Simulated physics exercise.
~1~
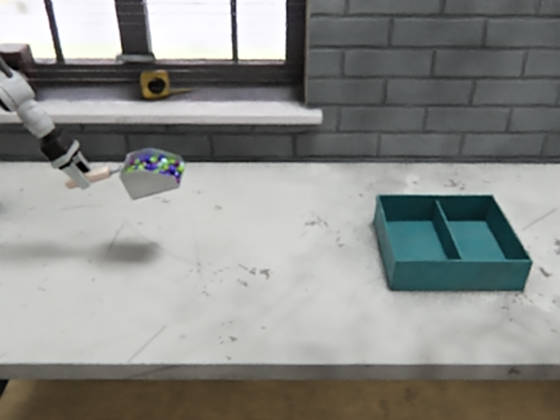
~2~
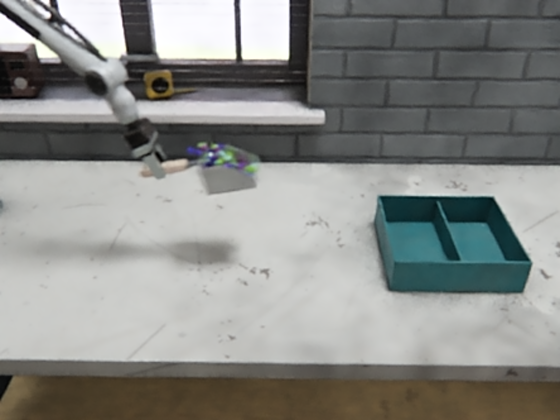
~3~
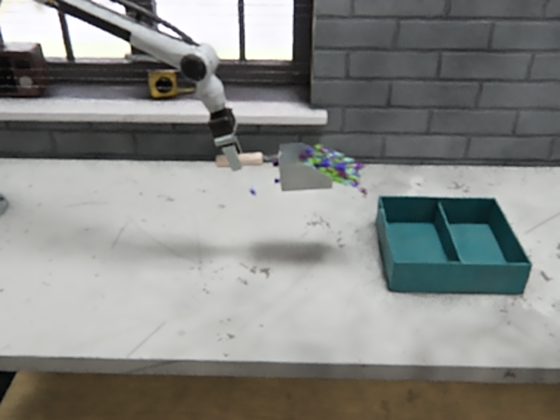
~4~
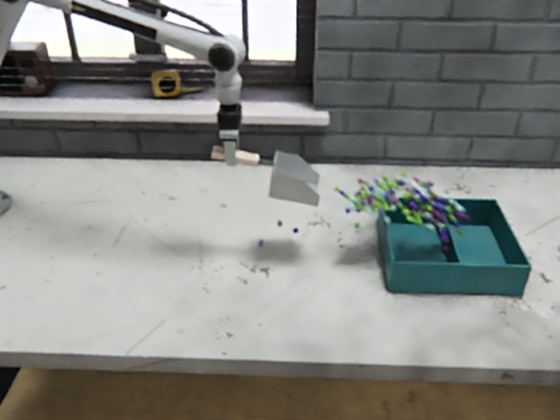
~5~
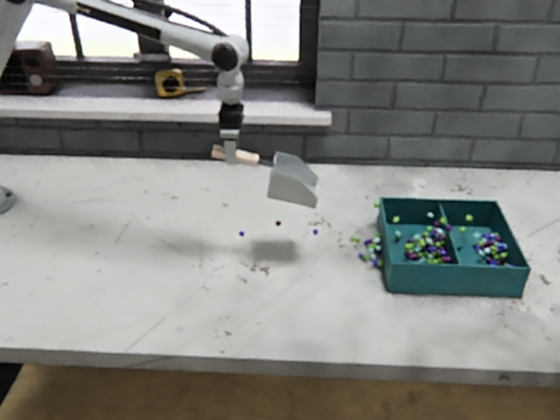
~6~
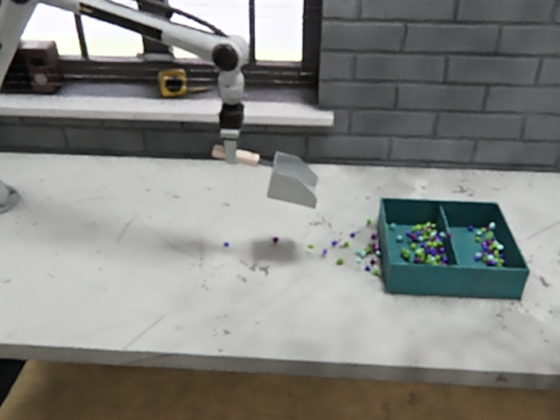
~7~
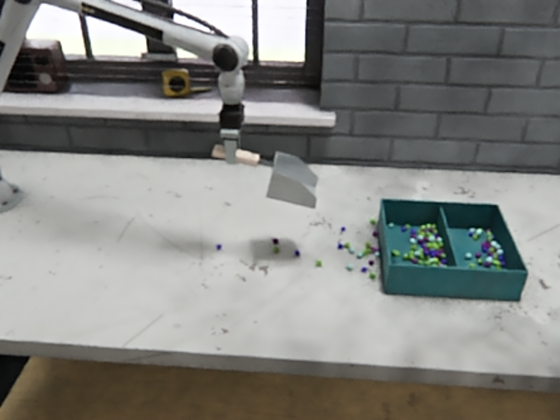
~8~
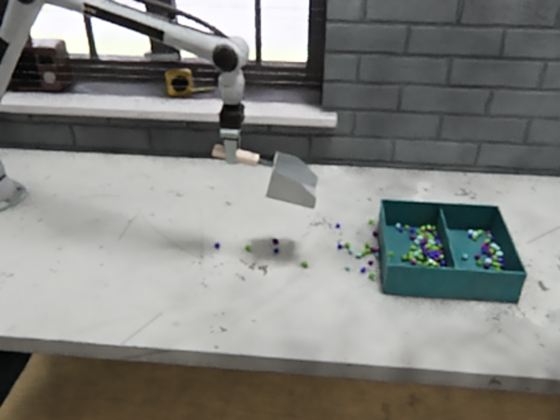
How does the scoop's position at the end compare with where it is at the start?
At the start the scoop is over the left part of the worktop, and by the end it is held much farther right, near the middle and a little short of the teal box.
